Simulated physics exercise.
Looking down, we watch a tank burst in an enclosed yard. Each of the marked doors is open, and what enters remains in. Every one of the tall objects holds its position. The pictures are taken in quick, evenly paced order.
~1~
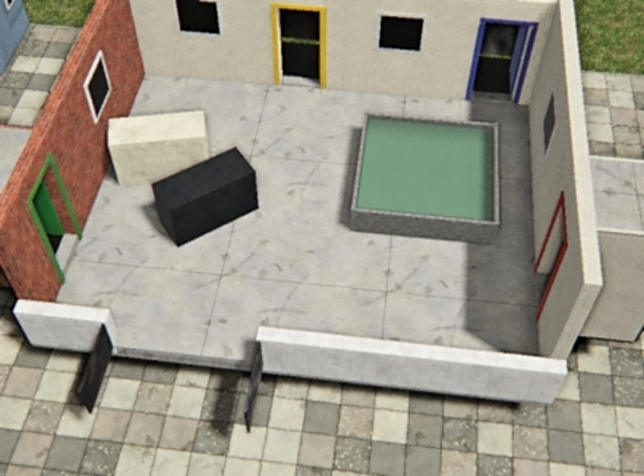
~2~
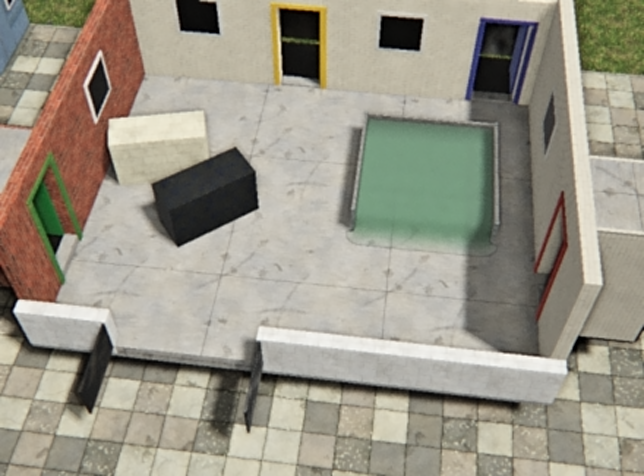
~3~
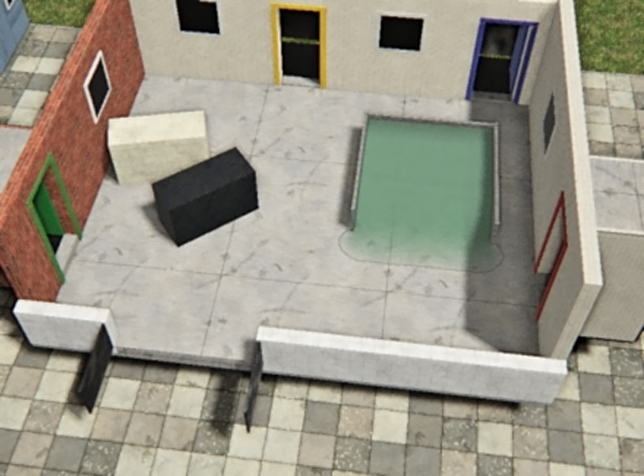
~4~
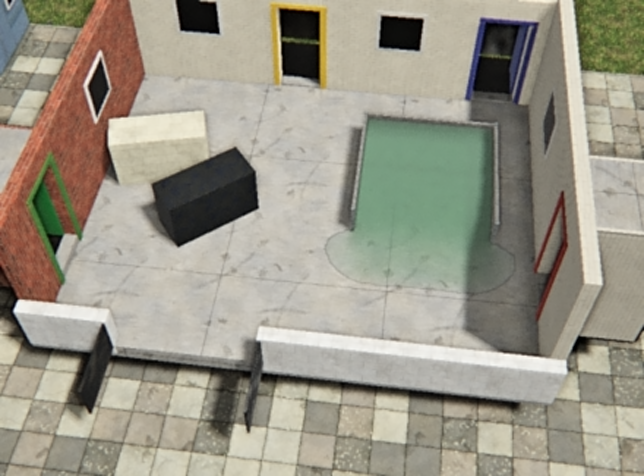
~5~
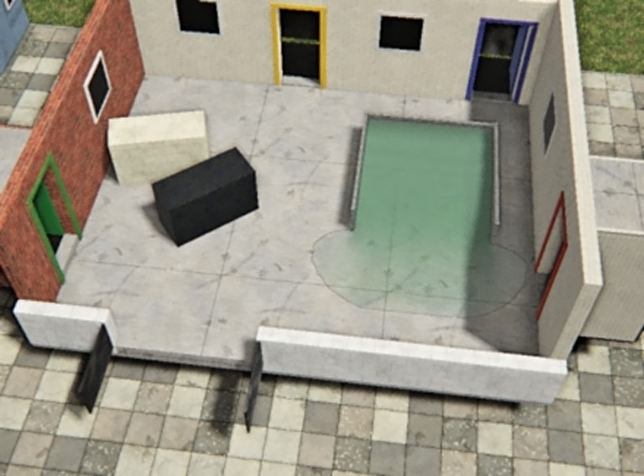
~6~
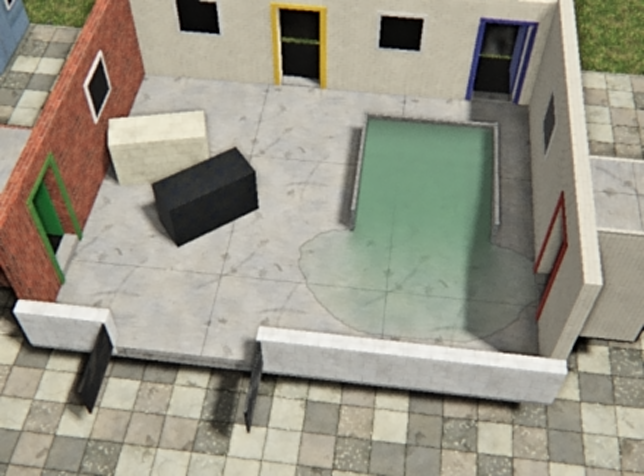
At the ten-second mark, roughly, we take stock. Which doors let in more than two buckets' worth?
At the end, red door: Limit exceeded; green door: Limit not exceeded; blue door: Limit exceeded; yellow door: Limit not exceeded.
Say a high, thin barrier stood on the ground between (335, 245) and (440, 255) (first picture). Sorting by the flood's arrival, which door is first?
It's the door marked red.
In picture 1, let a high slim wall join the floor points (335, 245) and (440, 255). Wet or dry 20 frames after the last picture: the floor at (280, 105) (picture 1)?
Looks like that place is unwetted.
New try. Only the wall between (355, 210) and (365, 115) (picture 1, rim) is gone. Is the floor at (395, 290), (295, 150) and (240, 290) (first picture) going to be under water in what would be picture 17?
Unwetted, submerged, submerged.
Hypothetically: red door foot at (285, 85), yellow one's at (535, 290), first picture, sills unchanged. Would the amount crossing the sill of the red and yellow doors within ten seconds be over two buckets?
First red door is not flooded, then yellow door is flooded.
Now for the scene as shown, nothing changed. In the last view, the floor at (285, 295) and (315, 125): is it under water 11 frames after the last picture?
In that order: Flooded, dry.
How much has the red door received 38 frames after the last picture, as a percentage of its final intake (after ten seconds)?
Share at that point: Roughly 85 %.
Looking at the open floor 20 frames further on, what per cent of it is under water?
About 40 per cent.
A moment on, water covers 25 % of the floor; the red door wet at the sill, nothing in, the green door not reached, the blue door not reached, the yellow door not reached.
Next, water covers 30 % of the floor; the red door under two buckets in, the green door not reached, the blue door not reached, the yellow door not reached.
Then, water covers 40 % of the floor; the red door over two buckets in, the green door not reached, the blue door not reached, the yellow door not reached.
Later, water covers 60 % of the floor; the red door far over two buckets in, the green door wet at the sill, nothing in, the blue door under two buckets in, the yellow door not reached.
In the end, water covers 90 % of the floor; the red door far over two buckets in, the green door wet at the sill, nothing in, the blue door over two buckets in, the yellow door wet at the sill, nothing in.
